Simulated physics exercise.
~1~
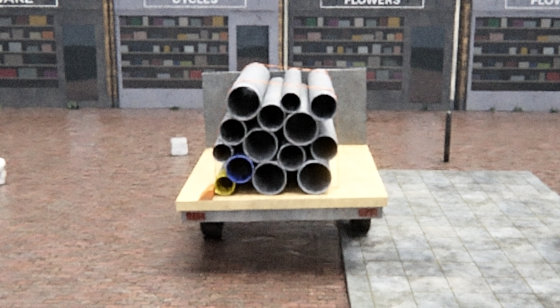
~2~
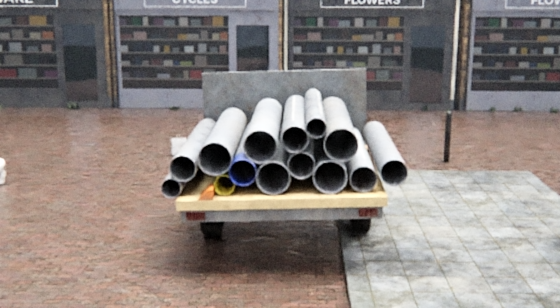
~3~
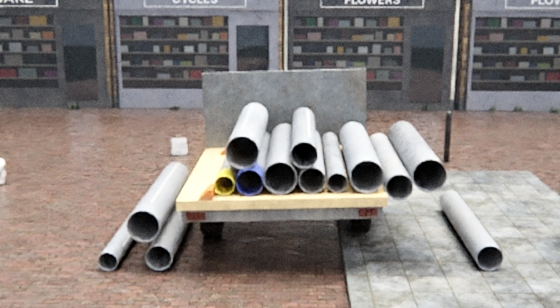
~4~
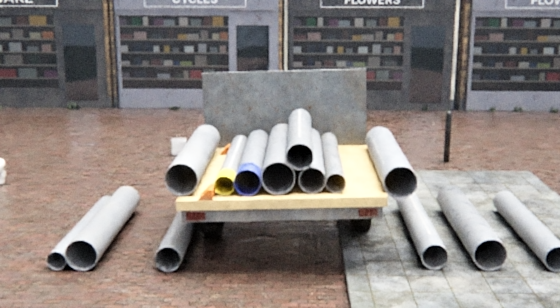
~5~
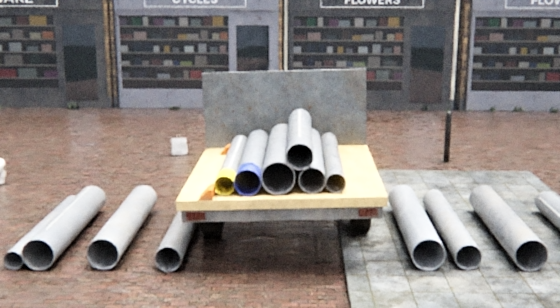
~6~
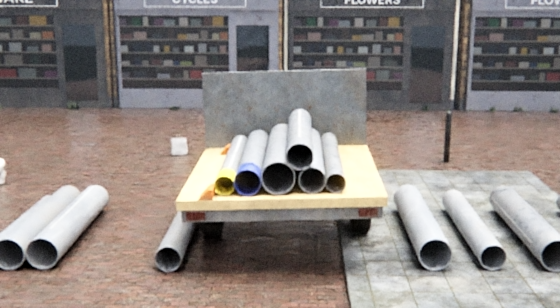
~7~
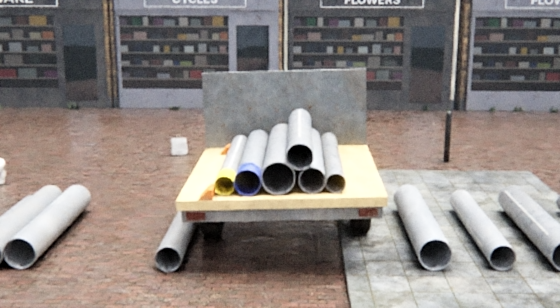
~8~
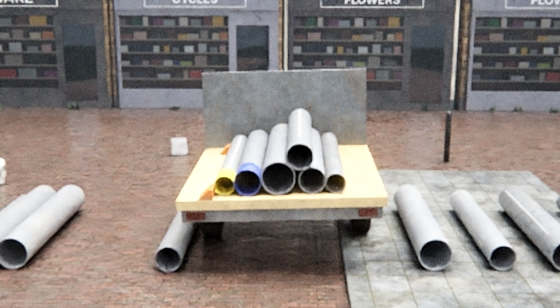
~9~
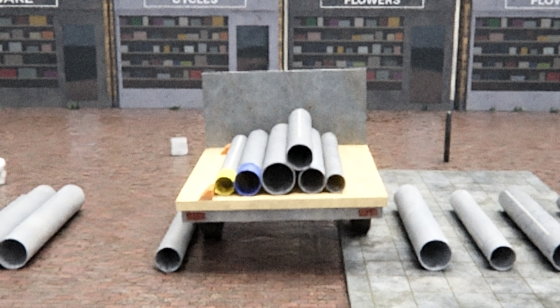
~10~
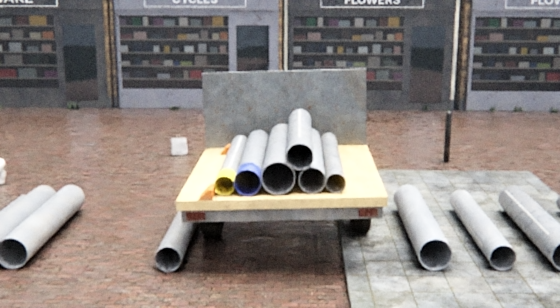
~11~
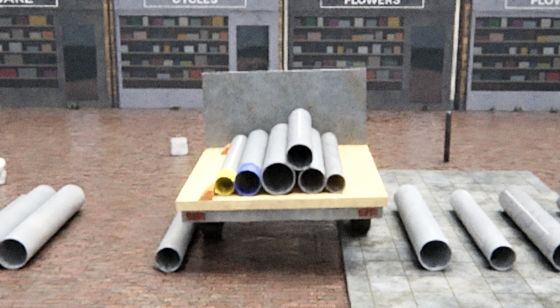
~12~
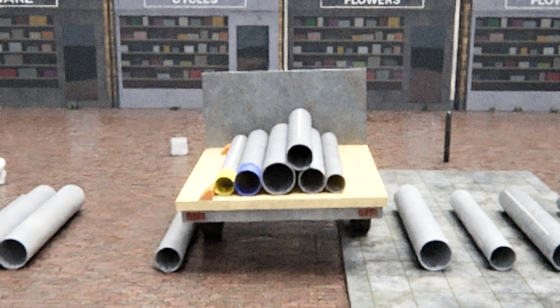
A stack of grey pipes, seen end-on from behind, sits on a flat trailer with a wooden deck, parked on reddish paving before a row of shopfronts. A yellow pipe and a blue one lie at the lower left of the stack, beside a small orange chock. The stack slumps and spreads across the deck, and grey pipes spill over both sides. They drop to the ground and roll outward, left across the bricks and right over pale slabs, then stop. The yellow and blue pipes remain aboard with a small group of grey ones.
